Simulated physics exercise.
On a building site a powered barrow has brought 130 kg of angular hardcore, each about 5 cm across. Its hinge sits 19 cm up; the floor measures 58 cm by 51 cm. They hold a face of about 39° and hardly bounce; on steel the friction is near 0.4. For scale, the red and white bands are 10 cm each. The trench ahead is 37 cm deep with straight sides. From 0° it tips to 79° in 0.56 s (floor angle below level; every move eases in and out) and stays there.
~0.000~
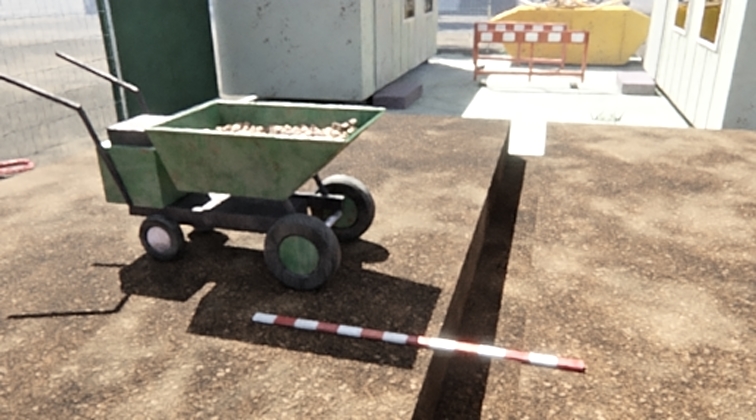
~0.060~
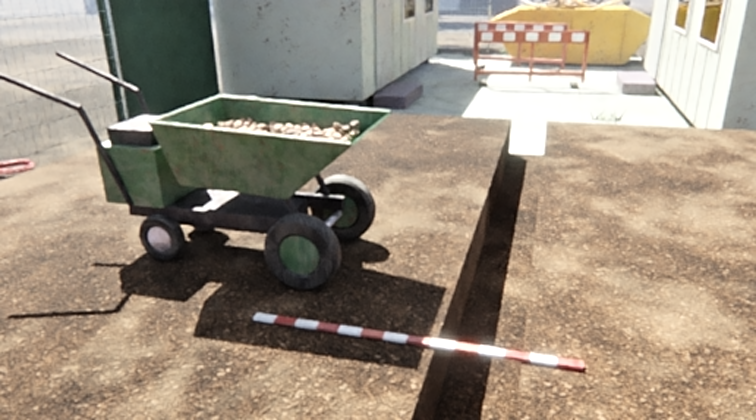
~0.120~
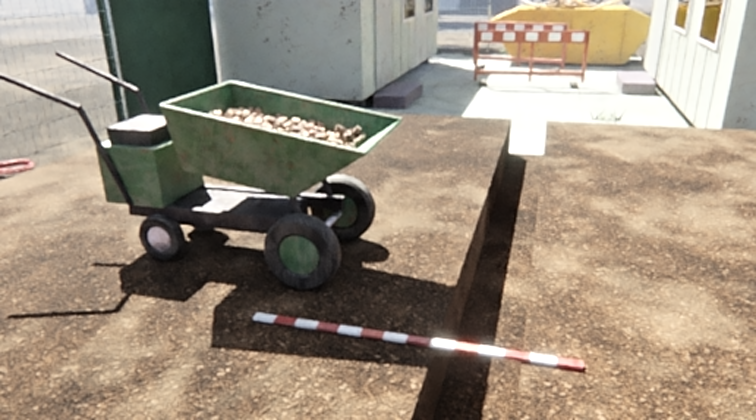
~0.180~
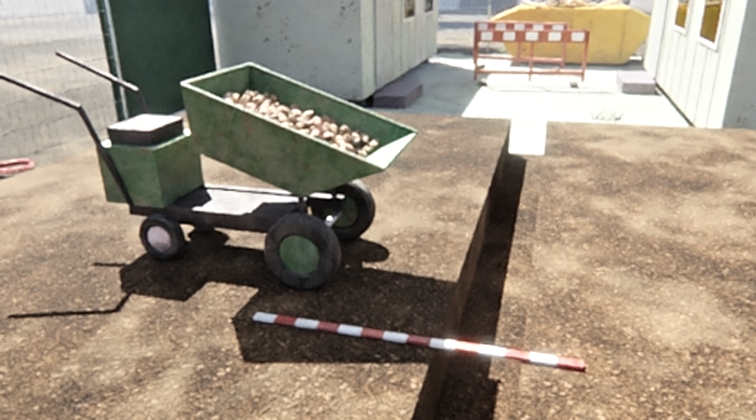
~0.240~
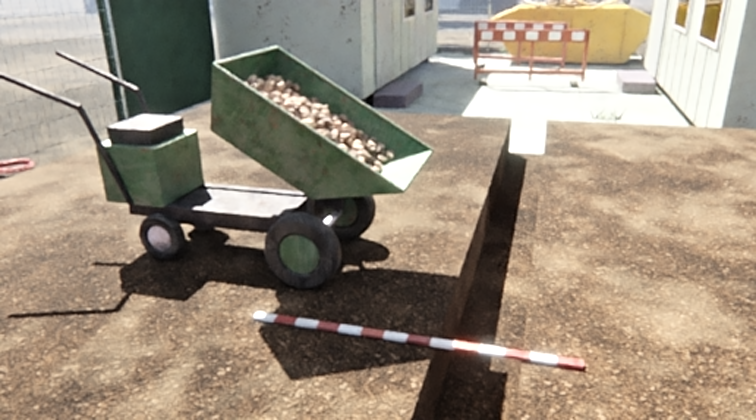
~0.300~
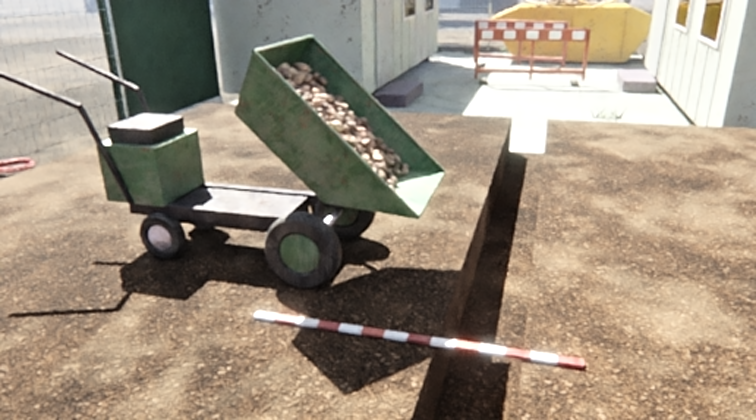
At first, a green powered barrow stands on brown ground beside a narrow trench, its skip of stones level behind a red and white striped pole. The back of the skip then rises steadily while its front lip dips toward the right, until it slants steeply with the stones still inside.
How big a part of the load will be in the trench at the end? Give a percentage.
Roughly 70 per cent ends in the trench.
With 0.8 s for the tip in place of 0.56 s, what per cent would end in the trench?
In that case some 75 per cent.
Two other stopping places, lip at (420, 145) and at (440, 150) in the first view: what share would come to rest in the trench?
About 25 and 0 per cent.
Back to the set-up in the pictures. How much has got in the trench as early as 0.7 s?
About 40 per cent by then.
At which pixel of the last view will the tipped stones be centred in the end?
Their middle is at about (501, 329).
After 0.4 s the floor is at 67°; 100 % in the tray; the foremost stones are at (418, 226).
After 0.7 s the floor is at 79°; 59 % in the tray, 4 % short of the trench, 38 % in the trench; the foremost stones are at (515, 292).
After 1.0 s the floor is at 79°; 13 % in the tray, 4 % short of the trench, 67 % in the trench, 16 % past the trench; the foremost stones are at (714, 304).
After 3.0 s the floor is at 79°; 10 % in the tray, 4 % short of the trench, 70 % in the trench, 16 % past the trench; the foremost stones are past the picture's edge.
